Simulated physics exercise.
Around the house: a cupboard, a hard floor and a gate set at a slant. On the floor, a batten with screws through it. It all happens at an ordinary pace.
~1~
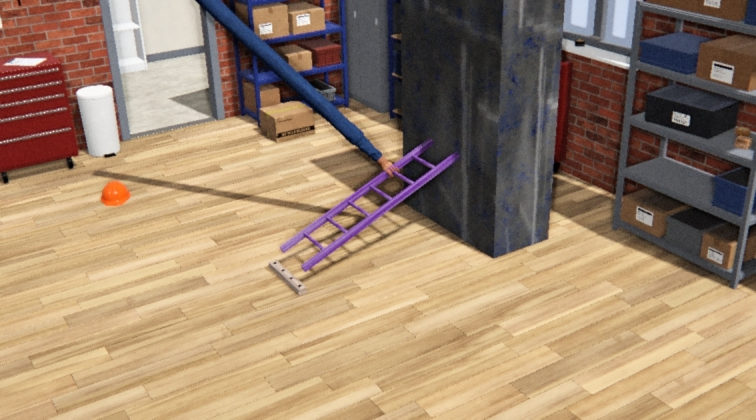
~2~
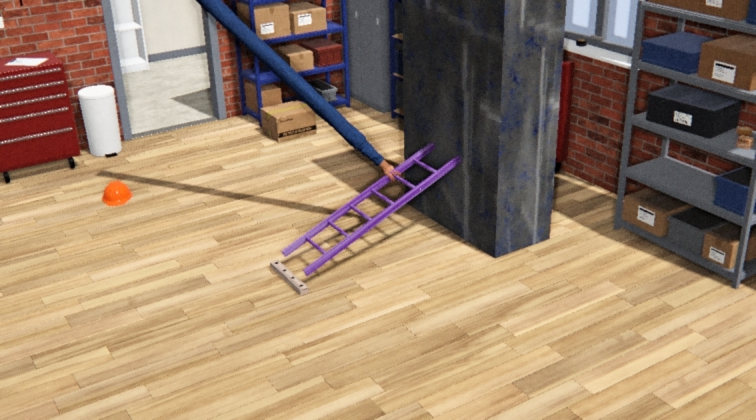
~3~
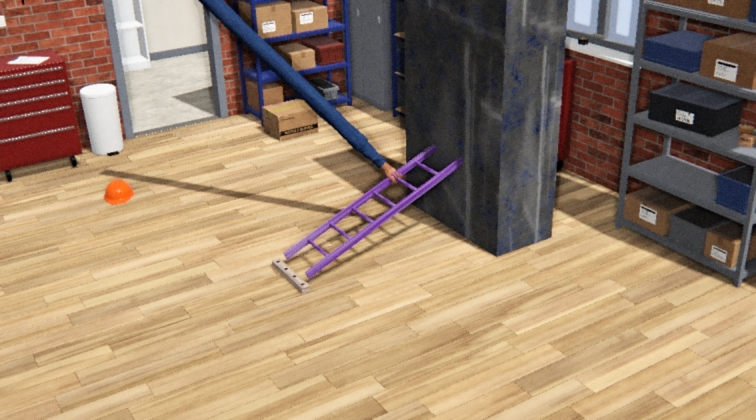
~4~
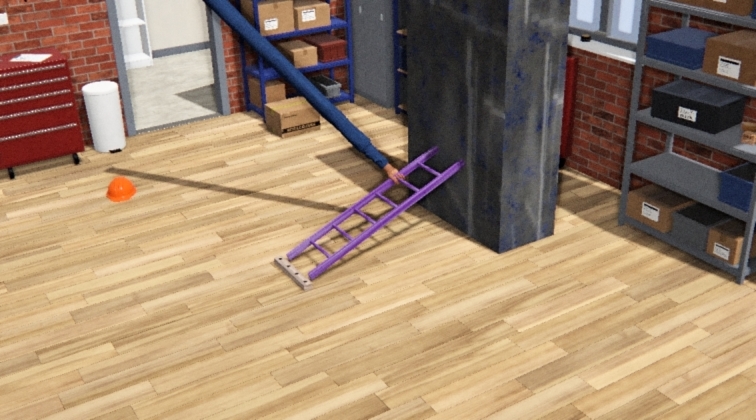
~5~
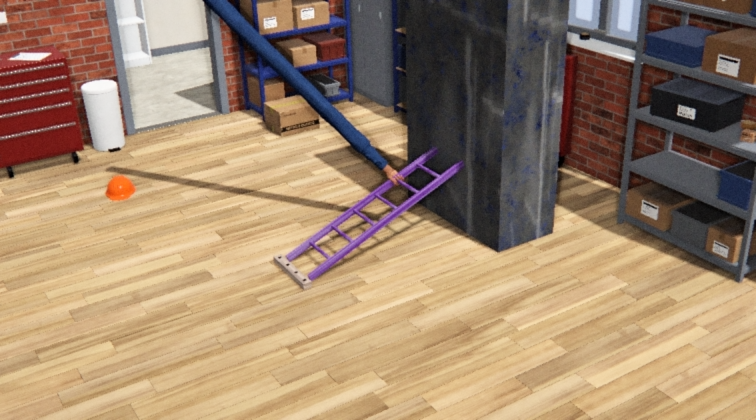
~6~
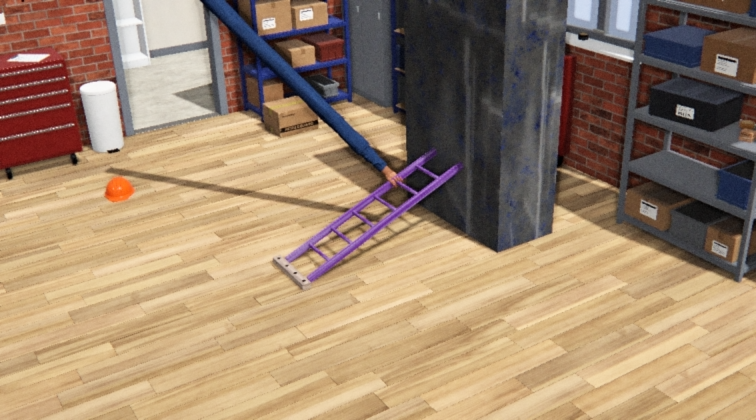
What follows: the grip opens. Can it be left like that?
In the end the purple gate holds its place.
Then, 0.10 s on from there, purple gate moving near (375, 213).
Then, 0.40 s on from there, purple gate at rest near (375, 213).
In the end, the purple gate remains leaning, near (375, 213).
